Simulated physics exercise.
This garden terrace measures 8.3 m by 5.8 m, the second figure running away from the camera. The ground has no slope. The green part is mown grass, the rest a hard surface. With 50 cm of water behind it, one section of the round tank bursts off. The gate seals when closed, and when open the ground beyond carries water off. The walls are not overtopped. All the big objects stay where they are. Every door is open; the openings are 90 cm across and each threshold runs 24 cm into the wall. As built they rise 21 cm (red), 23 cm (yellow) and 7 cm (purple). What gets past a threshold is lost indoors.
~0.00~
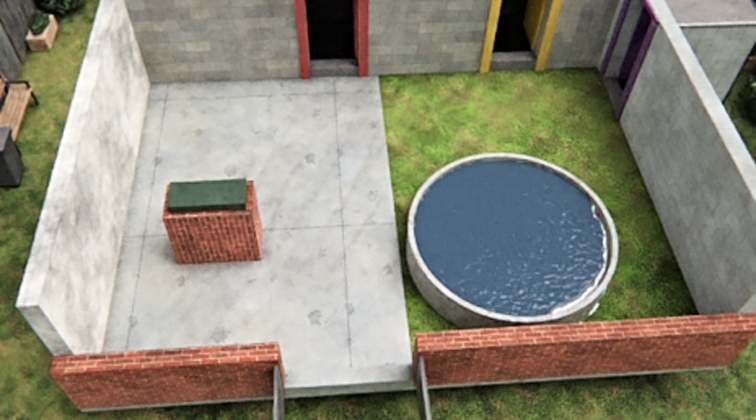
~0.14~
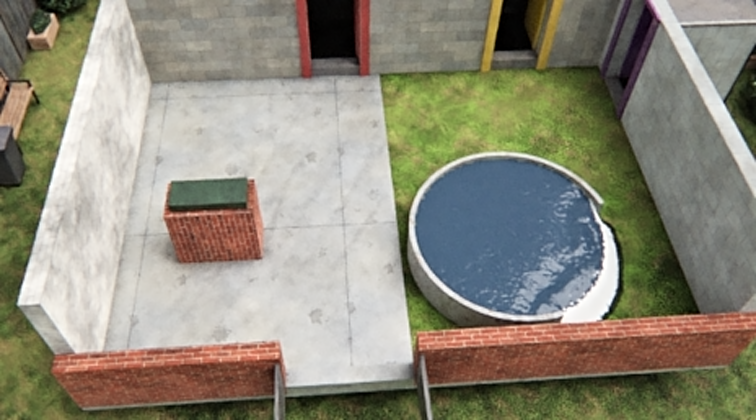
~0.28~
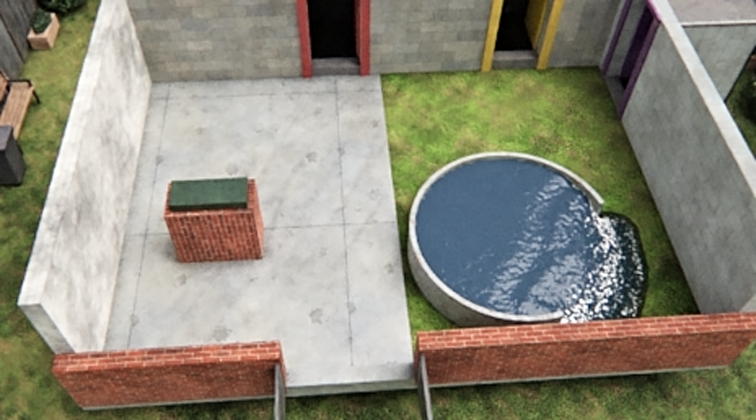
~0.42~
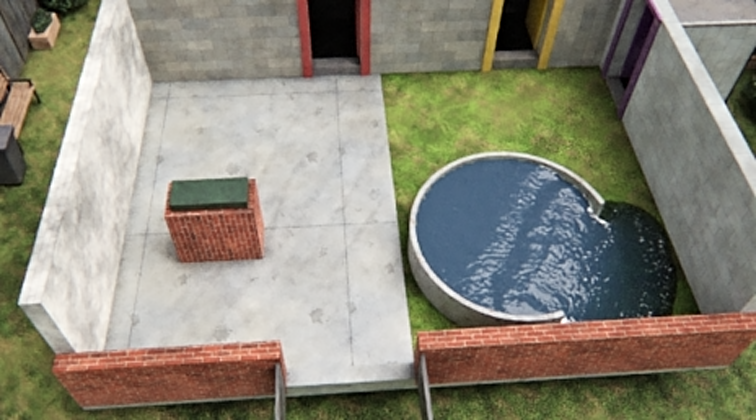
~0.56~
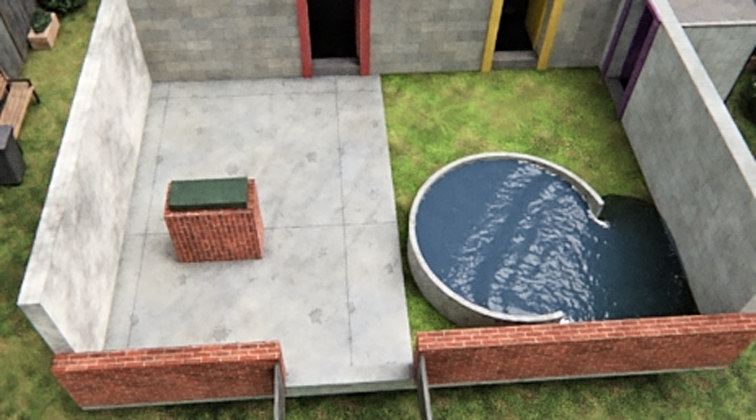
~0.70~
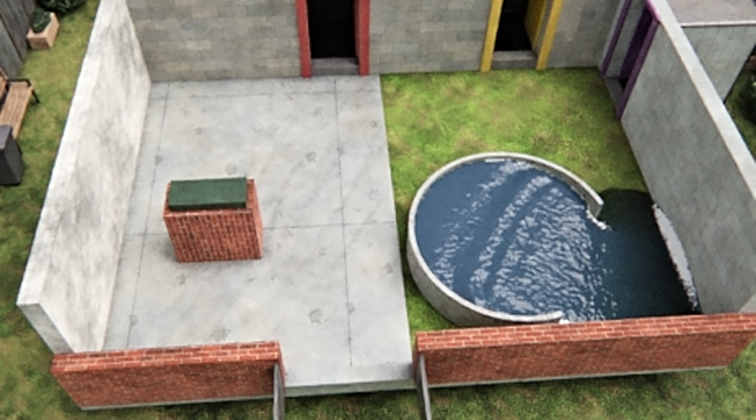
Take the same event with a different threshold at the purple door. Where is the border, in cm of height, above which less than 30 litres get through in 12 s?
Some 9.5 cm above the ground.
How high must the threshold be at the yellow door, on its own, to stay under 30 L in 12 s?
Roughly 10.0 cm at yellow.
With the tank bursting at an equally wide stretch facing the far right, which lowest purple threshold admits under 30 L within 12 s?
Some 22 cm.
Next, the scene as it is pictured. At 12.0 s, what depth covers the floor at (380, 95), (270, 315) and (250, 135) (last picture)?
Roughly 6, 3 and 3 cm, in turn.
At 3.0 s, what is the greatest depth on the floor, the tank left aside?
About 34 cm.
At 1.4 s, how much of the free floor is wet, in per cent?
Some 10 per cent of it.
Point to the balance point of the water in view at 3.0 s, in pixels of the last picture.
Near (568, 254).
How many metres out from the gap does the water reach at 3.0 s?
Roughly 4.2 m.
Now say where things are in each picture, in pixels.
The first frame shows the round tank at (511, 233) is whole and still, 50 cm deep; the purple door at (626, 53) is dry.
In the second frame, water pours out at (603, 281) and has run 0.3 m, to a hidden place; about 7 cm deep outside, 50 cm at the back.
In the third frame, water pours out at (602, 283) and has run 0.6 m, to (630, 226); about 10 cm deep outside, 50 cm at the back.
In the fourth frame, the gap is at (603, 283), the front 1.0 m out at (658, 227); the back of the round tank holds 50 cm.
In the fifth frame, the front is at a hidden place, 1.3 m from the gap at (602, 284); 3.3 m2 of floor is wet, 50 cm left at the back.
In the sixth frame, the front is at a hidden place, 1.6 m from the gap at (601, 284); 3.7 m2 of floor is wet, 50 cm left at the back; 2.3 m in a straight line remain to the purple door at (627, 53).
After 1.4 s water covers 10 % of the floor, deepest (52 cm) near (699, 343); it has not reached the purple door.
After 3.0 s water covers 25 % of the floor, deepest (34 cm) near (660, 346); 6 cm at the purple door, 0 litres in over its 7 cm threshold.
After 12.0 s water covers 95 % of the floor, deepest (13 cm) near (589, 326); 10 cm at the purple door, 82 litres in over its 7 cm threshold.
At the purple door as built, the water arrived by 3.0 s and peaked near 14 cm at 5.8 s.
Run again over the same 12 s with other heights there, 50 litres in over 8.5 cm, 17 litres over 11 cm. The limit of 30 litres is kept from about 9.5 cm up.
